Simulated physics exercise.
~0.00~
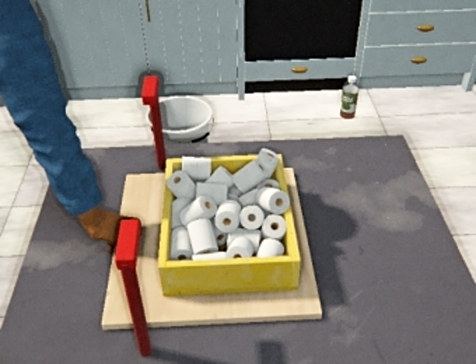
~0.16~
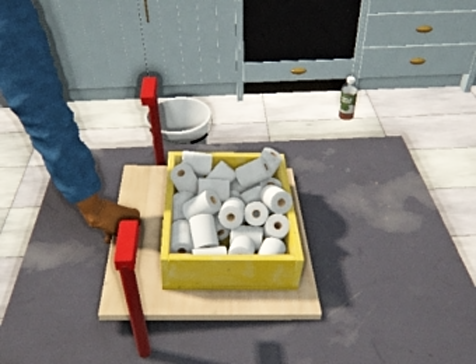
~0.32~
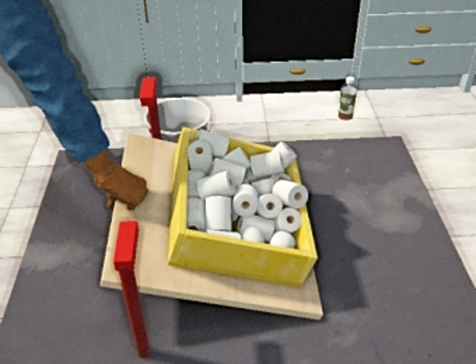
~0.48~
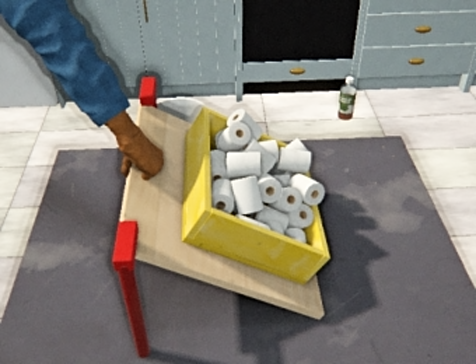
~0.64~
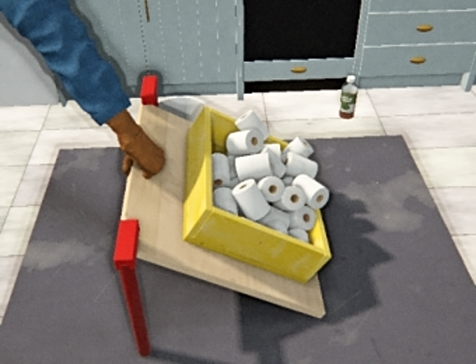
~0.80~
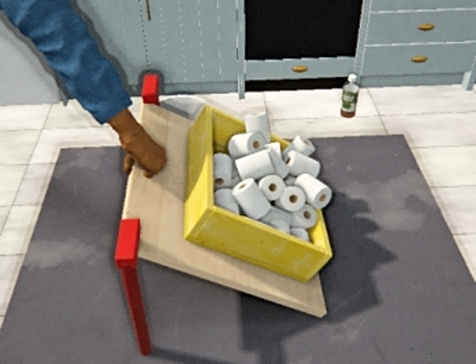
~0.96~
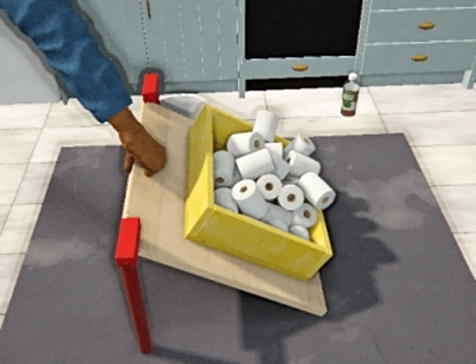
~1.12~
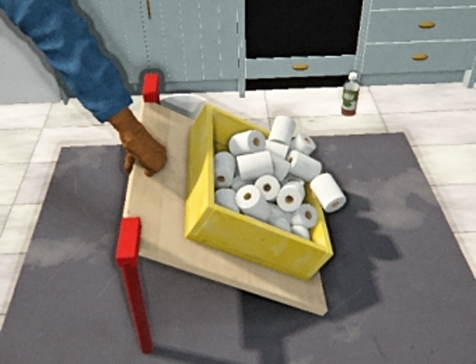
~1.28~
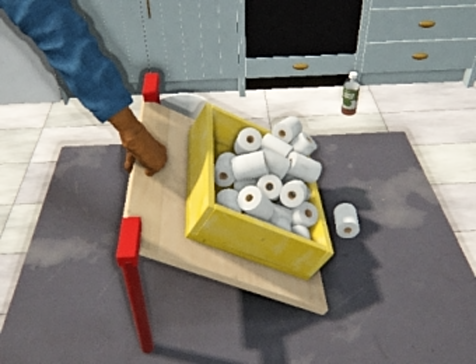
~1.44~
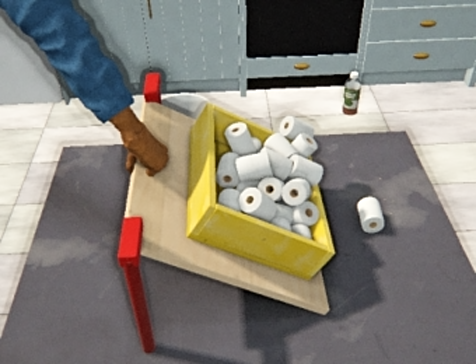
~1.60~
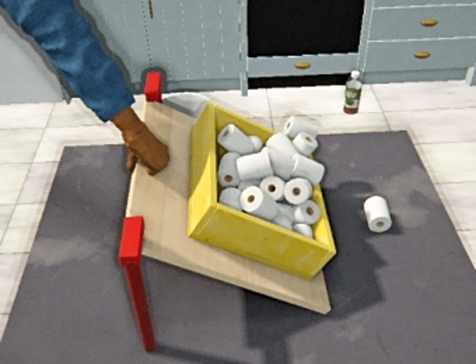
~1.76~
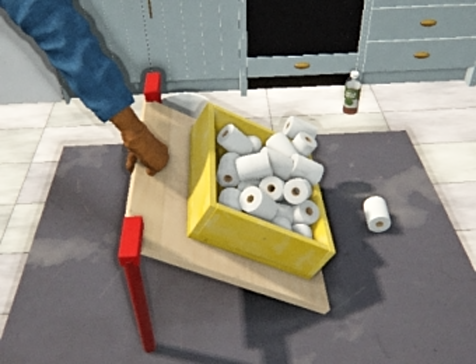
Kitchen floor, a hand tilting a hinged board against red stops, one paper roll tumbling from the yellow tray and settling right.
